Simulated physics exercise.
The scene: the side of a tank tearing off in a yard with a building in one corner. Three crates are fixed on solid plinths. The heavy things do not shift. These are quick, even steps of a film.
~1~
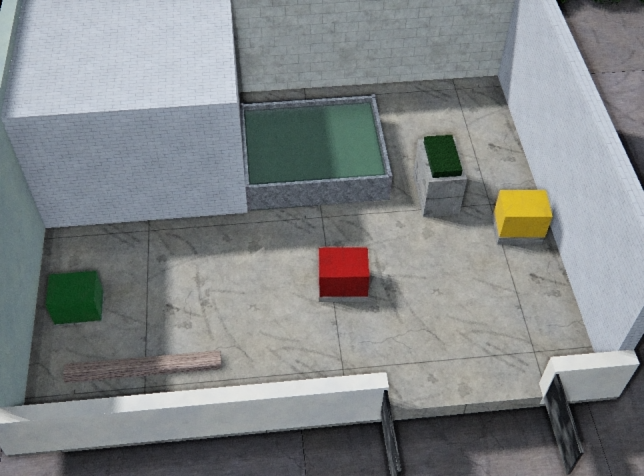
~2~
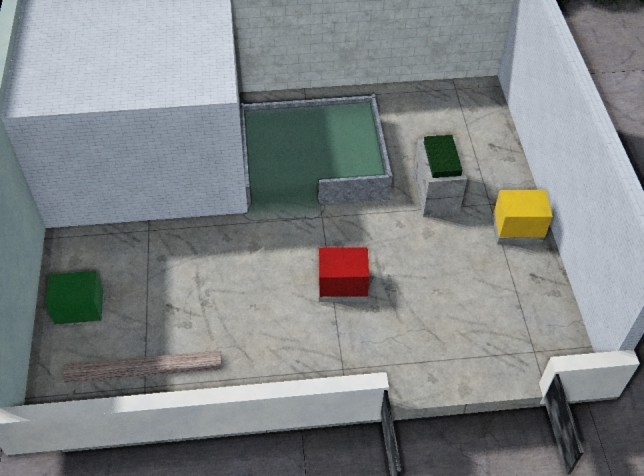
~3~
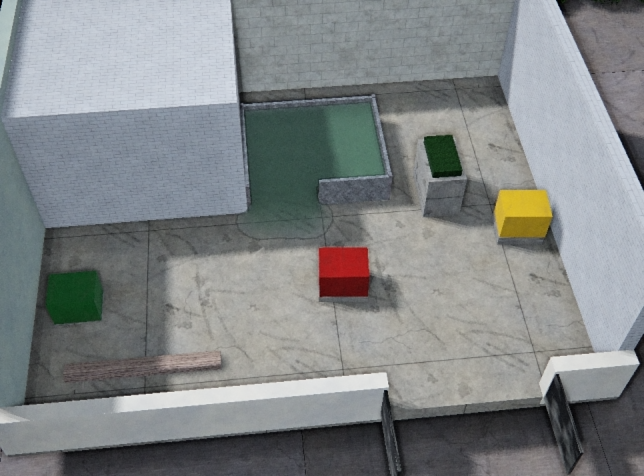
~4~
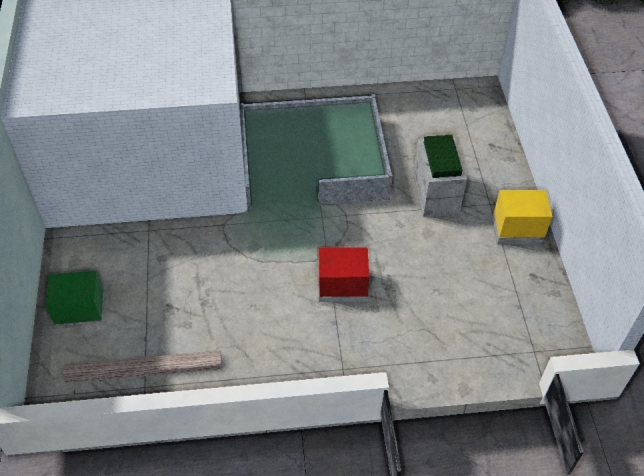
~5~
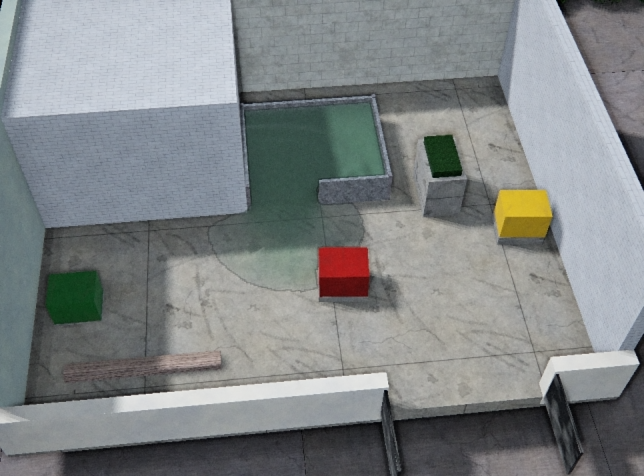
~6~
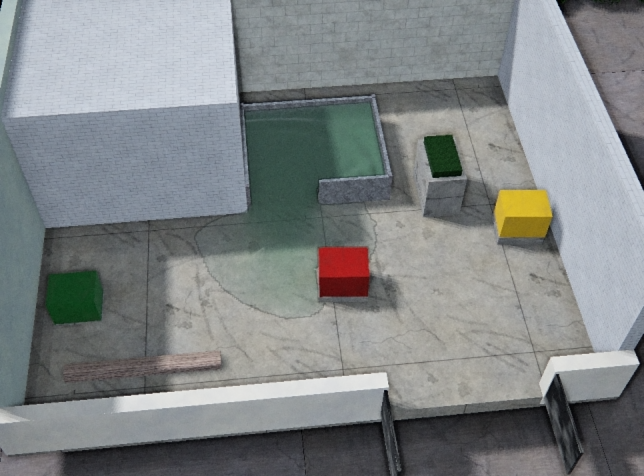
To begin with, an open tank of green water sits whole and still beside a building in a walled yard with red, yellow and green blocks. Part of its near side opens, and water pours through the gap, spreading across the paving in a widening rounded sheet that reaches the red block.
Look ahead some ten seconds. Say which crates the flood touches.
The yellow crate keeps dry; the red crate is soaked; the green crate is soaked.
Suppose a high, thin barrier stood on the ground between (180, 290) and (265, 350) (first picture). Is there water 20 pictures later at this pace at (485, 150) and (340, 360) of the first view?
One after the other: Not flooded, flooded.
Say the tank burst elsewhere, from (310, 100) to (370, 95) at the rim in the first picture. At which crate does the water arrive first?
The one in yellow.
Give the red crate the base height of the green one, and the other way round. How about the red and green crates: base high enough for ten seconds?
One by one: The red crate gets wet; the green crate is topped.
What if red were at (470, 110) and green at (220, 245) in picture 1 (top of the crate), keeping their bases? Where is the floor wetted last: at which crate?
The red one.
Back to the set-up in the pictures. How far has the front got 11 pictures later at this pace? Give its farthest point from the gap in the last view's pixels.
Close to (135, 420).
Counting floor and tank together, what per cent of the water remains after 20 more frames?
Roughly 100 per cent.
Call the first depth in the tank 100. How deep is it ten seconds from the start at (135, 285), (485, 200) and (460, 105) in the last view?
About 8, 6 and 0 per cent.
A moment on, water covers 20 % of the floor; the yellow crate not reached, the red crate water round its plinth, the green crate not reached.
Next, water covers 35 % of the floor; the yellow crate not reached, the red crate water round its plinth, the green crate water round its plinth.
Then, water covers 50 % of the floor; the yellow crate water round its plinth, the red crate water round its plinth, the green crate water round its plinth.
Later, water covers 70 % of the floor; the yellow crate water round its plinth, the red crate water round its plinth, the green crate water round its plinth.
In the end, water covers 80 % of the floor; the yellow crate stayed above the water, the red crate was topped, the green crate was topped.
